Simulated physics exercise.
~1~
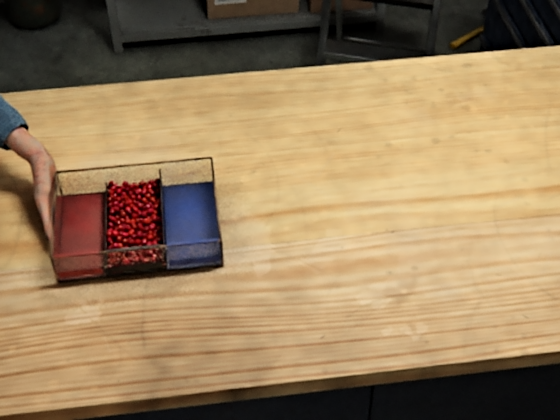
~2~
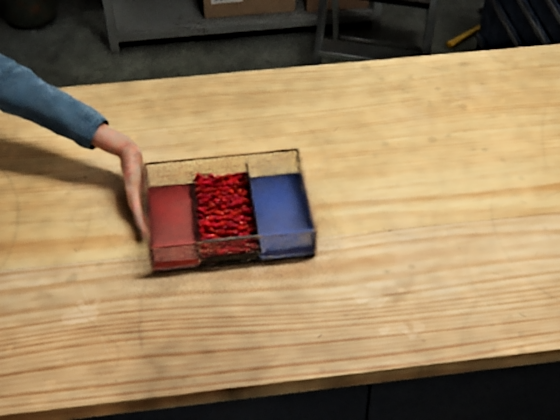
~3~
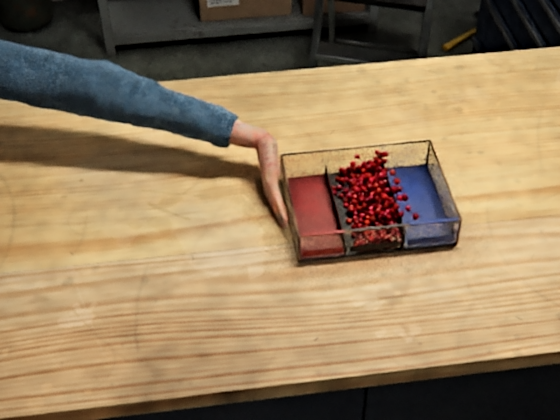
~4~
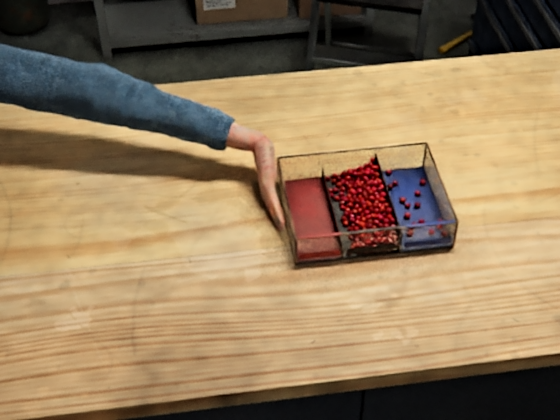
A pale wooden workbench in a dim workshop is seen from above at an angle, with dark shelving behind it. Near its left side sits a clear-walled tray with a red compartment on the left, a black one full of small red berries in the middle, and an empty blue one on the right. A hand in a blue sleeve pushes the tray to the right across the wood. As it reaches the right half of the bench, the berries surge rightward and several spill over the divider. The tray comes to rest with the hand still against it, most berries in the middle and a few scattered on the blue.
